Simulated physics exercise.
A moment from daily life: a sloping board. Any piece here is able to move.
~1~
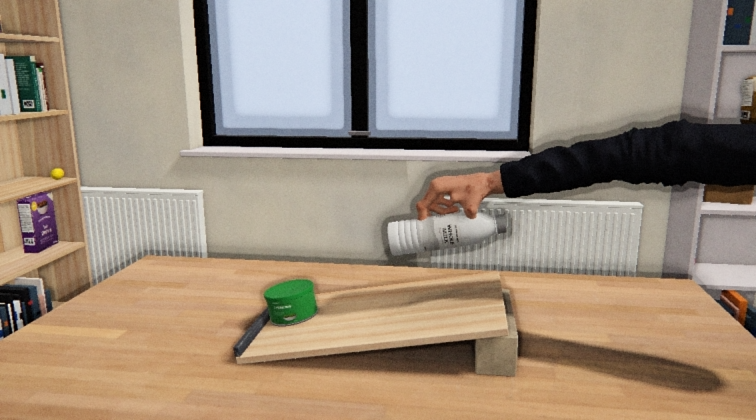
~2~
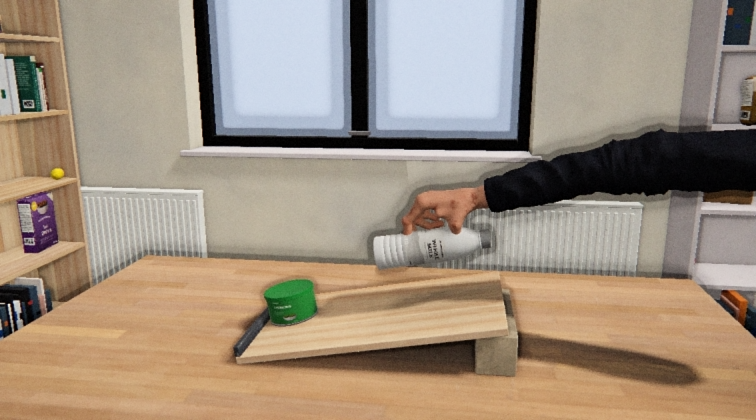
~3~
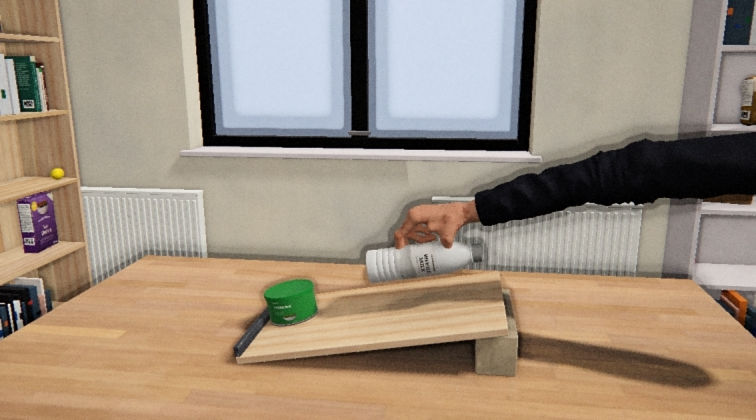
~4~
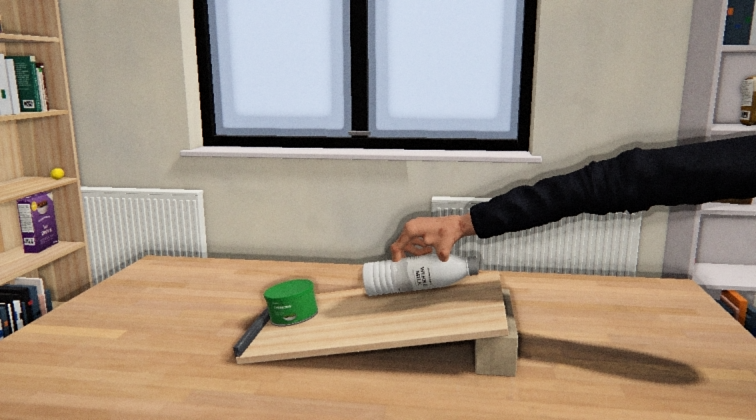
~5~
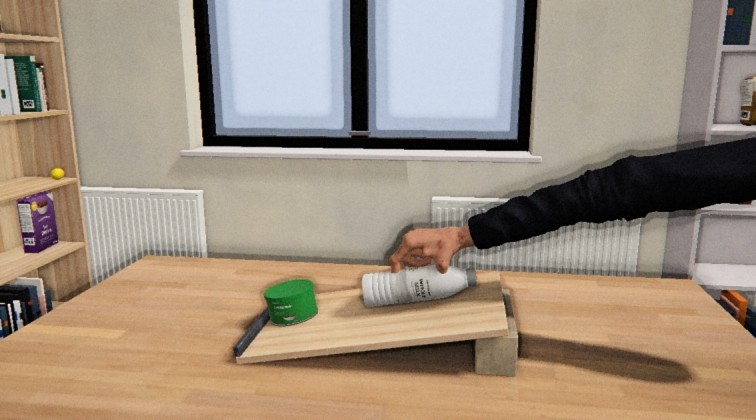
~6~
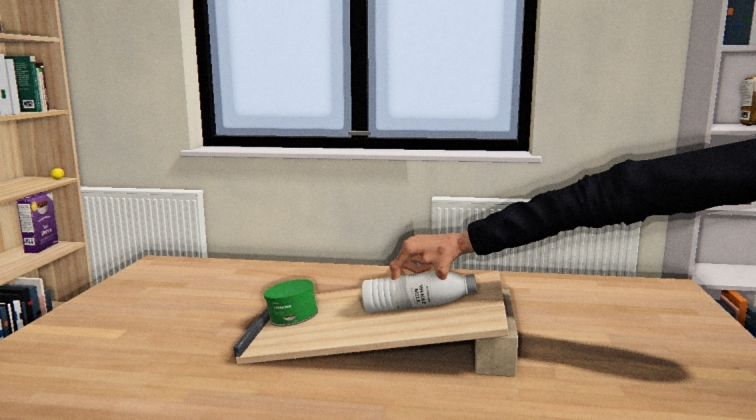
A hand in a black sleeve, reaching in from the right, lowers a white bottle held on its side, moving it slightly left and down onto the upper part of a sloping wooden board. The board rests on a wooden table before a window and radiators, seen from the front by a still camera, with shelves at both sides. A green tub sits motionless at the board's lower left end, while the hand stays on the bottle.
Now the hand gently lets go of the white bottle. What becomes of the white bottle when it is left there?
Doesn't shift.
Then, 0.30 s after the last picture, nothing has stirred.
Then, 0.80 s after the last picture, white bottle resting near (419, 290).
At rest, both in place. Seen from the same camera at the end, white bottle near (419, 290). The white bottle stays where it is put.
